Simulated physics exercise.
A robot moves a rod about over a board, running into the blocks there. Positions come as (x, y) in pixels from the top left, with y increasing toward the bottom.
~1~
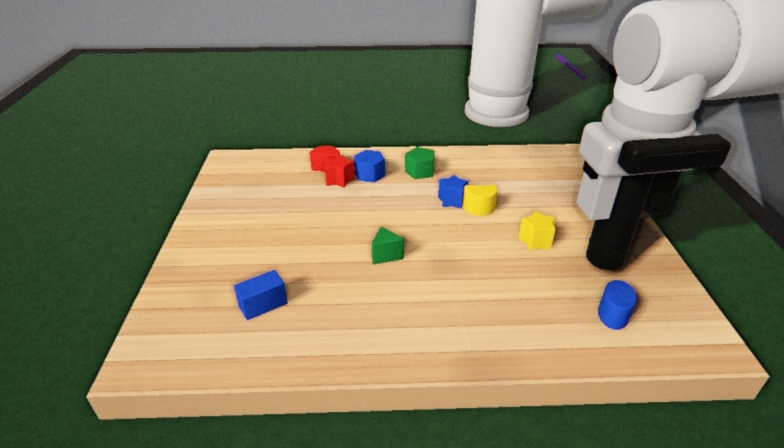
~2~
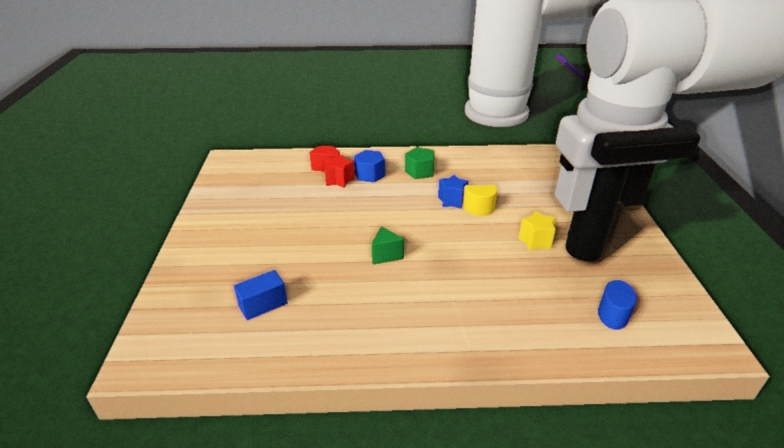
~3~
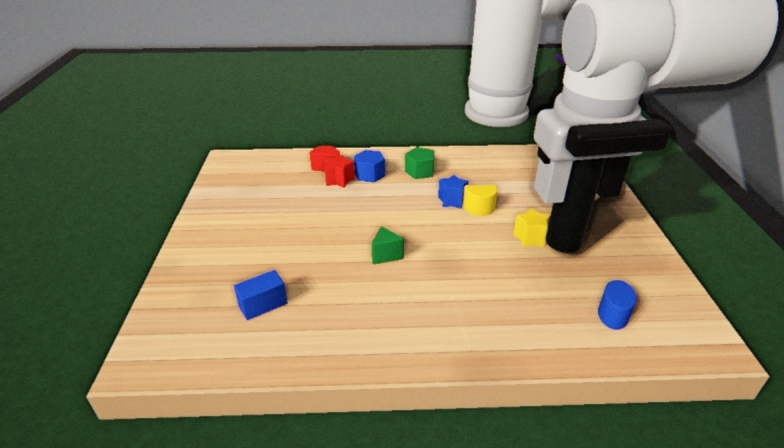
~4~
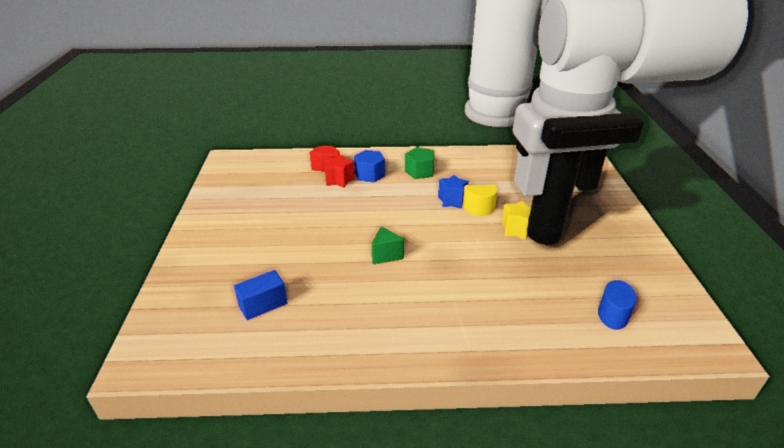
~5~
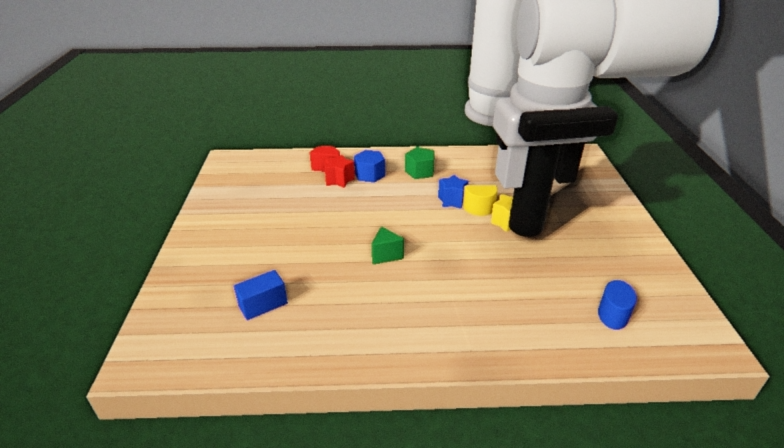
A white robot arm holding a black rod stands at the right of a light wooden board on a green surface, seen from a fixed, raised view. Red, blue and green blocks line the back, blue and yellow ones sit right of centre, and others lie nearer. The rod slides left and slightly back, pushing the yellow star-shaped block toward the yellow half-round one.
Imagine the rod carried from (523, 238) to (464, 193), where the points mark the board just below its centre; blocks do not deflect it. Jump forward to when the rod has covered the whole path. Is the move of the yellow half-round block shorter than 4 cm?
No, it doesn't check out.
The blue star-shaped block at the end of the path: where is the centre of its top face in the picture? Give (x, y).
The middle of its upper face should be somewhere near (434, 176).
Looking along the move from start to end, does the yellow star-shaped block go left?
My answer is no.
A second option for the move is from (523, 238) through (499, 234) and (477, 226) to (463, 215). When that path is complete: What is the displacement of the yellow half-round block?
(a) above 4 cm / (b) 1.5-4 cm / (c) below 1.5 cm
The answer is b.
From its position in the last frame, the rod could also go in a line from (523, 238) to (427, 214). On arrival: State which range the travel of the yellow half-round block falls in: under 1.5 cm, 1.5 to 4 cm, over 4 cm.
Medium: 1.5 to 4 cm.
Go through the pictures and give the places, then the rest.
The first frame shows rod tip at (604, 259); block tops, green pentagonal block at (421, 154); blue star-shaped block at (454, 182); yellow half-round block at (482, 190); yellow star-shaped block at (540, 221).
The second frame shows rod at (583, 251); blocks unchanged.
The third frame shows rod at (563, 243); yellow star-shaped block at (535, 218).
The fourth frame shows rod at (544, 235); yellow star-shaped block at (521, 210).
The fifth frame shows rod at (525, 228); green pentagonal block at (421, 154); blue star-shaped block at (454, 182); yellow half-round block at (482, 190); yellow star-shaped block at (510, 202).
The first path, step by step. One third of the way, rod at (504, 212); blue star-shaped block at (445, 180); yellow half-round block at (471, 180), turned 45° anticlockwise; yellow star-shaped block at (497, 187), turned 15° clockwise.
Two thirds of the way, rod at (483, 197); blue star-shaped block at (442, 179), turned 15° anticlockwise; yellow half-round block at (465, 175), turned 75° anticlockwise; yellow star-shaped block at (490, 174), turned 45° clockwise.
At the end, rod at (465, 183); green pentagonal block in place; blue star-shaped block at (434, 176), turned 65° anticlockwise; yellow half-round block at (447, 163), turned 85° anticlockwise; yellow star-shaped block at (487, 167), turned 80° clockwise.
